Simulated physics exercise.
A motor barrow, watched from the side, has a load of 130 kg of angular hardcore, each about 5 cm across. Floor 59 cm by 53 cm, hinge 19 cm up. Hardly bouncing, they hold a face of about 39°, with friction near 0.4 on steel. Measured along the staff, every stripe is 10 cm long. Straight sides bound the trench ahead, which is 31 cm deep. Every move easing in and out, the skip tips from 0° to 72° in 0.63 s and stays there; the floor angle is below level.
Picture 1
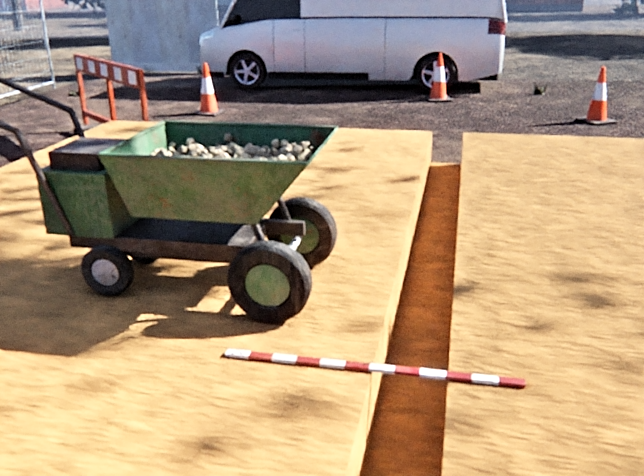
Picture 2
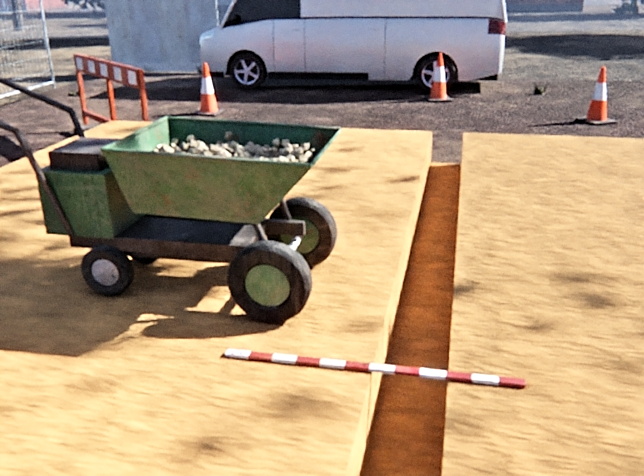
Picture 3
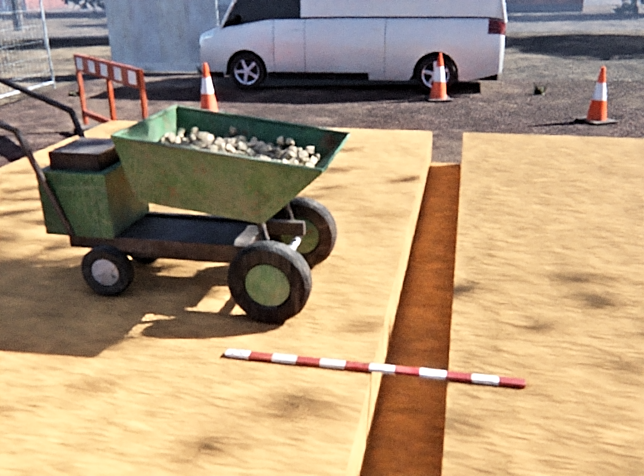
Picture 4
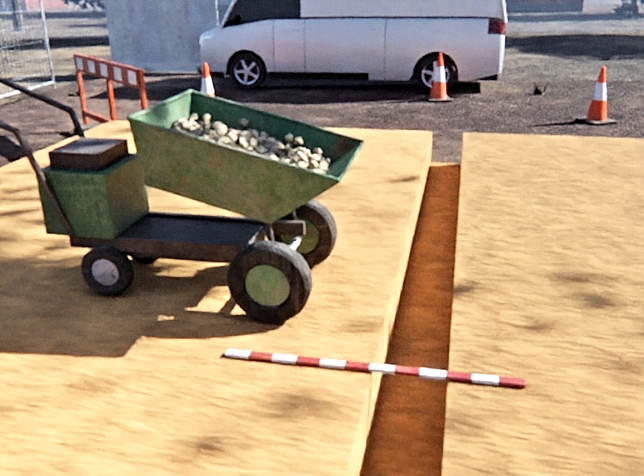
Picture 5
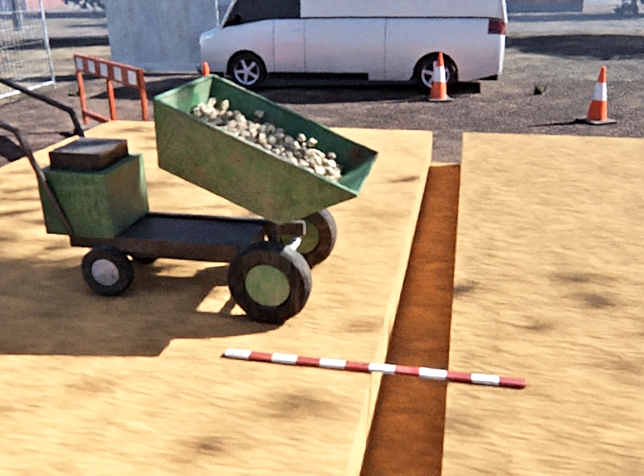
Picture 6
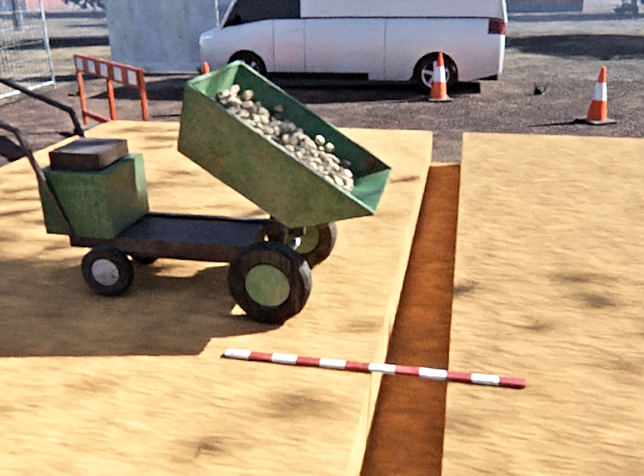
A green skip full of pale stones tilts on a small motor barrow at the left, seen from the side and slightly above on sandy ground. A narrow, straight brown trench runs to its right, a red-and-white staff lies across it, and orange cones and a white van stand behind. The skip's rear rises steadily, its front edge swings right and down, and the barrow and camera stay still.
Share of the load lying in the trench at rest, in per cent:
52 per cent.
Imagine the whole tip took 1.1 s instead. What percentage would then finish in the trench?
Close to 75 per cent then.
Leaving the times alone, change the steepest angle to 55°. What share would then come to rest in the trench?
Expect roughly 20 per cent.
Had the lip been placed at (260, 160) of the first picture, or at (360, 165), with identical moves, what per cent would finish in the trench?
I'd say some 85 per cent and some 10 per cent.
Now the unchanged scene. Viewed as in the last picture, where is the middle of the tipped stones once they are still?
(447, 319).
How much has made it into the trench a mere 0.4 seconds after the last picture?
By that moment, roughly 15 per cent of the load.
Then, 0.2 s after the last picture the floor is at 60°, 100 % in the skip; the foremost stones are at (385, 230).
Then, 0.4 s after the last picture the floor is at 72°, 79 % in the skip, 14 % in the trench, 7 % past the trench; the foremost stones are at (475, 305).
Then, 0.8 s after the last picture the floor is at 72°, 16 % in the skip, 34 % in the trench, 49 % past the trench; the foremost stones are past the picture's edge.
Then, 2.7 s after the last picture the floor is at 72°, 0 % in the skip, 52 % in the trench, 48 % past the trench; the foremost stones are past the picture's edge.
